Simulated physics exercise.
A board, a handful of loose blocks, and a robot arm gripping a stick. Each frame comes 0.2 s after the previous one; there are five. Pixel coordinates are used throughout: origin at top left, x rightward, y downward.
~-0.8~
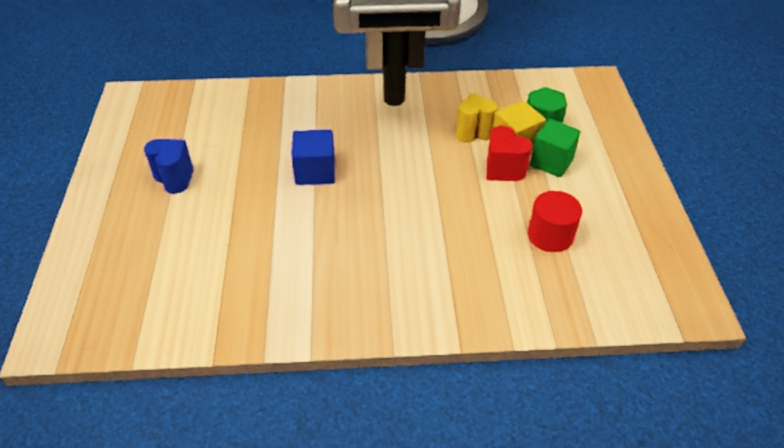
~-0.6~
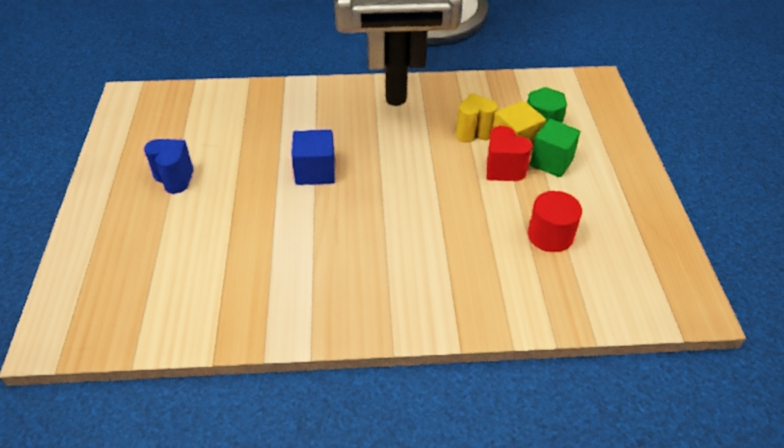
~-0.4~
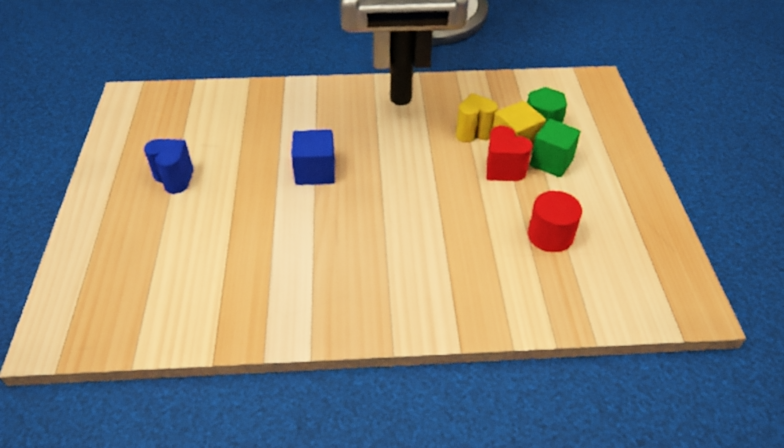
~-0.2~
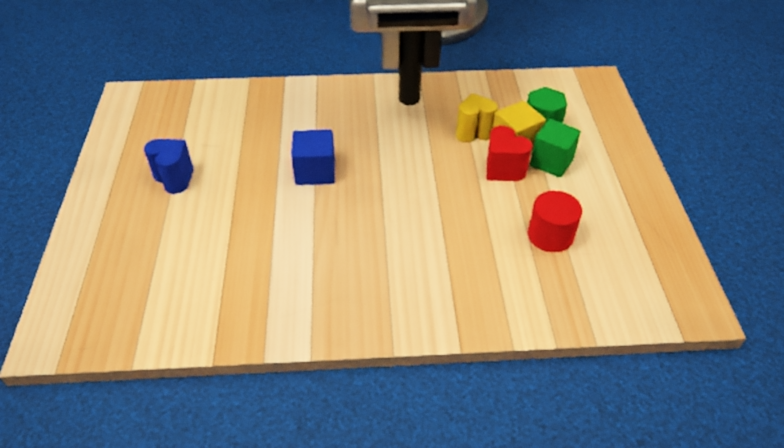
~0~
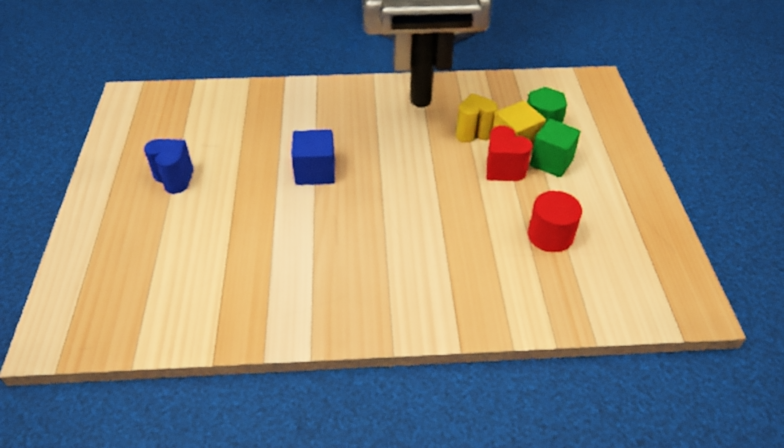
A board of pale and tan wooden strips lies on a blue surface, seen from above at an angle by a still camera. Two blue blocks sit to the left, while yellow, green and red blocks cluster at the upper right, with a red cylinder below them. At the top edge, a robot arm holding a dark stick slides slightly rightward, and the blocks stay still.
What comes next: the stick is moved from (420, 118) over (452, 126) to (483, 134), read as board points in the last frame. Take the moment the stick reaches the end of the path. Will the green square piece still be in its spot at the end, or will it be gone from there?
At the moment the path ends, the green square piece no longer stands where it did.
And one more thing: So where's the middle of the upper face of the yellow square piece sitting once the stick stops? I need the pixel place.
It is going to be at (548, 128).
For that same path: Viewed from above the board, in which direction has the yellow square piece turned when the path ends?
From the top, the block rotates counterclockwise.
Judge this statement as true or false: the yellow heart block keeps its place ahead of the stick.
True - the claim holds.
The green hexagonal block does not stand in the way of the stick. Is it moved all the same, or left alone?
The block stays on its spot.
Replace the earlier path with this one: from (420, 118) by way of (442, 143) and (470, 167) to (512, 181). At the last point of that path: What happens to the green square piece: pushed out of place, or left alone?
Once the path ends, it is somewhere new.
What follows on the original path. Halfway along, stick at (454, 110); nothing pushed yet.
At the end, stick at (486, 119); yellow heart block at (509, 118), turned 25° clockwise; red heart block unmoved; yellow square piece at (548, 128), turned 30° anticlockwise; green hexagonal block unmoved; green square piece at (584, 139).
